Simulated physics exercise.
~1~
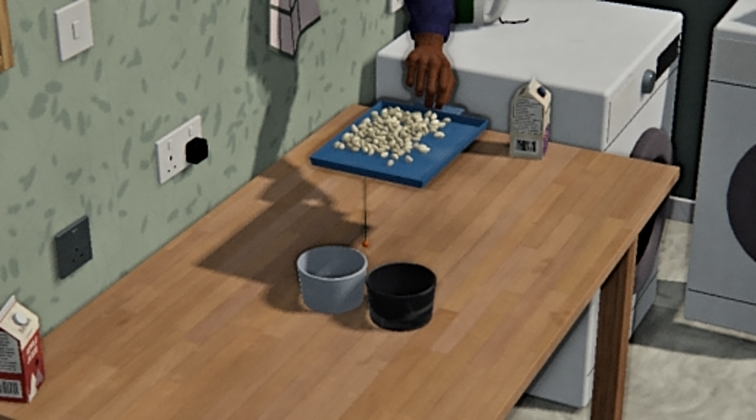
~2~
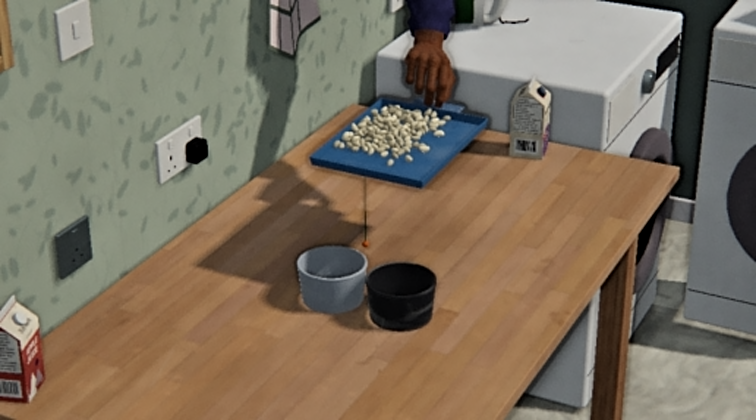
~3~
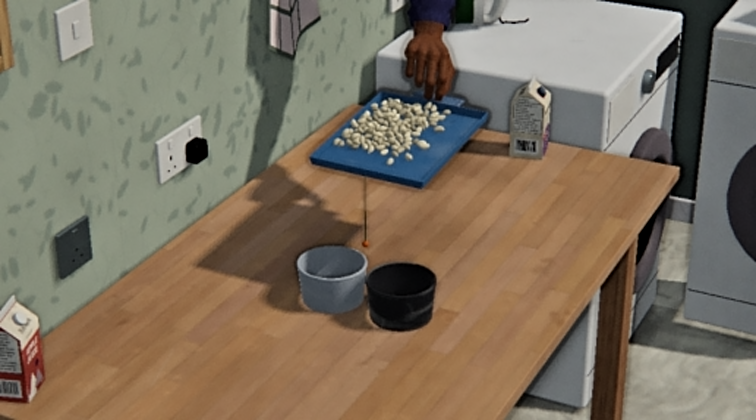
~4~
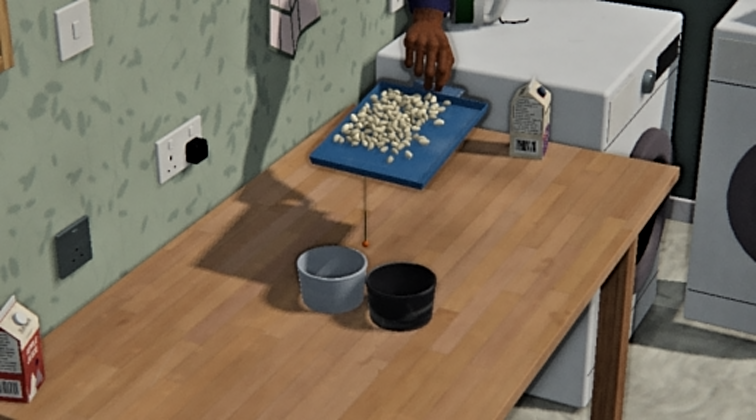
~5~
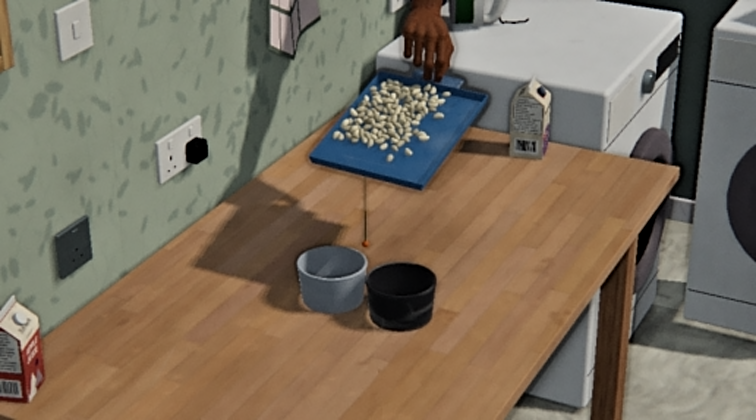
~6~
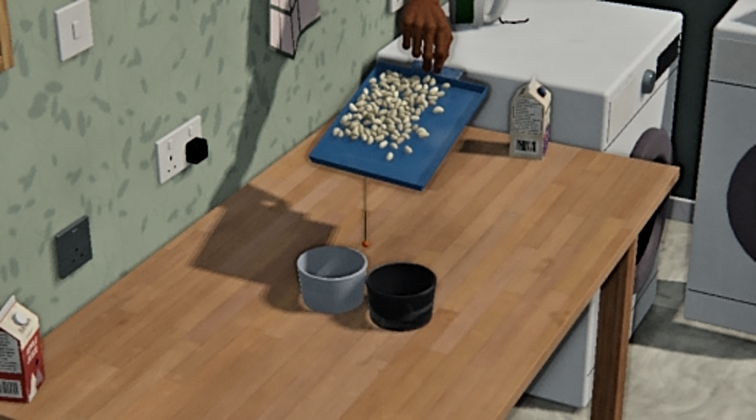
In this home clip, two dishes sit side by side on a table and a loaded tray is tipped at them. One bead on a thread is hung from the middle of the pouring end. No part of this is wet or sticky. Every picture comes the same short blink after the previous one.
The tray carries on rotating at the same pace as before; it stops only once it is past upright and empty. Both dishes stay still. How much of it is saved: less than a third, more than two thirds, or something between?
Tops two thirds.
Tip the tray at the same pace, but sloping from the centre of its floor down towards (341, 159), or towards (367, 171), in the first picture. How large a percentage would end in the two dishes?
30 % then 80 %, roughly.
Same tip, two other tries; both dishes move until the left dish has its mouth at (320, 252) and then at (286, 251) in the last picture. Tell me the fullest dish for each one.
Case one: The rightmost one; case two: The rightmost one.
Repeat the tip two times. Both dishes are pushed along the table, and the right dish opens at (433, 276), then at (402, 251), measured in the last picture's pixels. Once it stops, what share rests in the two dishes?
First placement: 50 per cent; second placement: 0 per cent.
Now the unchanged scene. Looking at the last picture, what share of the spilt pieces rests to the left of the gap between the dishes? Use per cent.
About 50 per cent.
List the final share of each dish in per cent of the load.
So the left dish gets 40 % of the load, while the right one gets 40 %.
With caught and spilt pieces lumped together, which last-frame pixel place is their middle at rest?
I'd put the middle somewhere around (376, 305).
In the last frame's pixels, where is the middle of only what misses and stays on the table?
It's centred close to pixel (351, 323).
Soon, tray tipped steeply; most on the tray; a stray few in the left dish; a small part in the air.
A while on, tray tipped right over; about a third on the tray; about a quarter in the right dish; about a quarter in the left dish; a small part outside both; a small part in the air.
Towards the end, tray tipped past a quarter turn; about half in the right dish; about a third in the left dish; a small part outside both.
Finally, tray tipped past a quarter turn; about half in the right dish; about a third in the left dish; a small part outside both.
